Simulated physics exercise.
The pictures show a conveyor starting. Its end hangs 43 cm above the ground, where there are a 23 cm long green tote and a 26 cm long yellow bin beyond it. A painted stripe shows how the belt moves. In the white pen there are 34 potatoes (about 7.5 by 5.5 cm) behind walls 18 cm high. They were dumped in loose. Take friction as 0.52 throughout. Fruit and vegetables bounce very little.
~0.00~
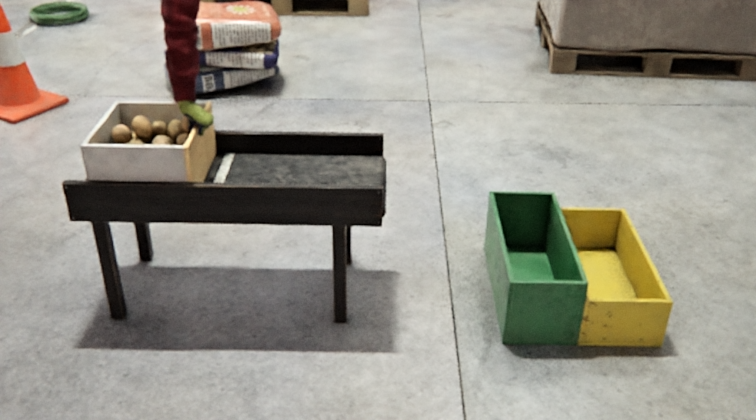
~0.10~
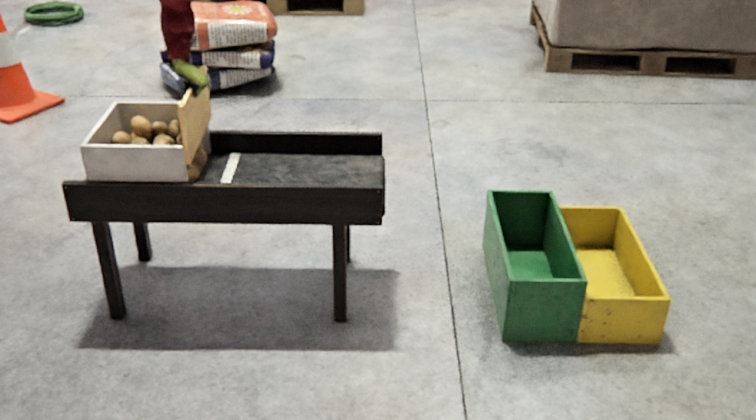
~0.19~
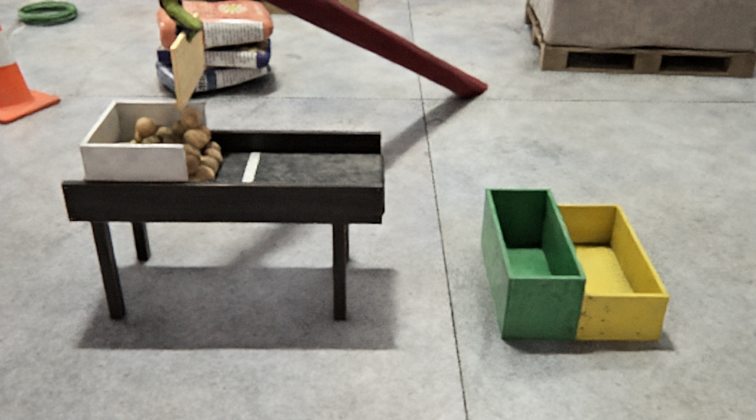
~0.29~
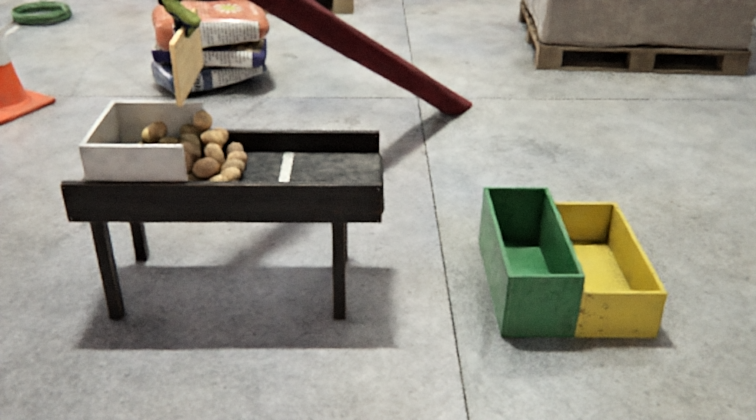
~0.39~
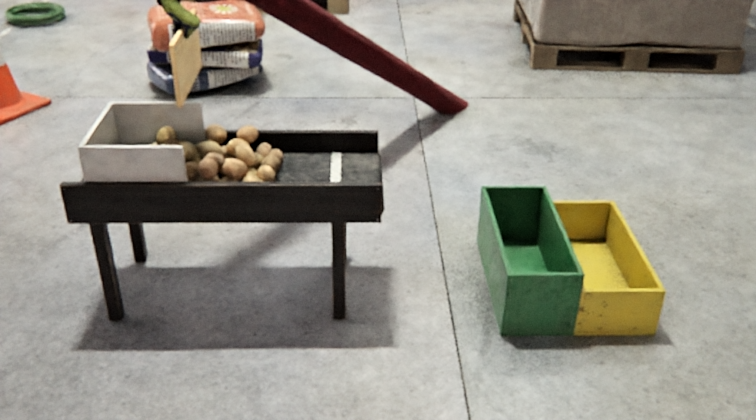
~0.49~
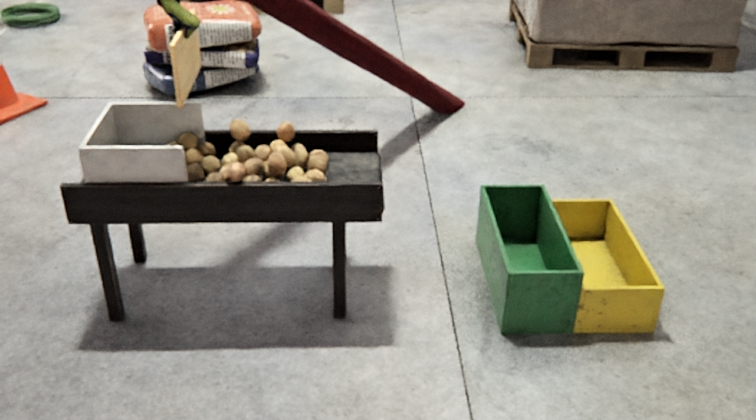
A gloved hand lifts the pen's wooden gate, and potatoes spread rightward along the moving belt.
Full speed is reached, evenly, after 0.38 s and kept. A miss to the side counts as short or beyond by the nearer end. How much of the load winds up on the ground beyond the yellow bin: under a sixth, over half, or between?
Expect fewer than one in six of the load on the ground beyond the yellow bin.
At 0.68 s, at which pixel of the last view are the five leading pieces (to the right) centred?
Near (413, 178).
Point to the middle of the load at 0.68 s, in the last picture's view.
Near (342, 168).
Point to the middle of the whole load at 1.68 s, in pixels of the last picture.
Near (443, 280).
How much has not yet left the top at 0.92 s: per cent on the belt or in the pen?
Some 20 per cent.
After 0.68 s, 26 on the belt and 8 in the air.
After 0.92 s, 7 on the belt, 3 on the ground short of the green tote and 24 in the air.
After 1.25 s, 3 in the green tote, 1 on the belt, 22 on the ground short of the green tote and 8 in the air.
Outcome (at 1.68 s), 3 in the green tote and 31 on the ground short of the green tote. Asked share, 0 of 34, 0 per cent.
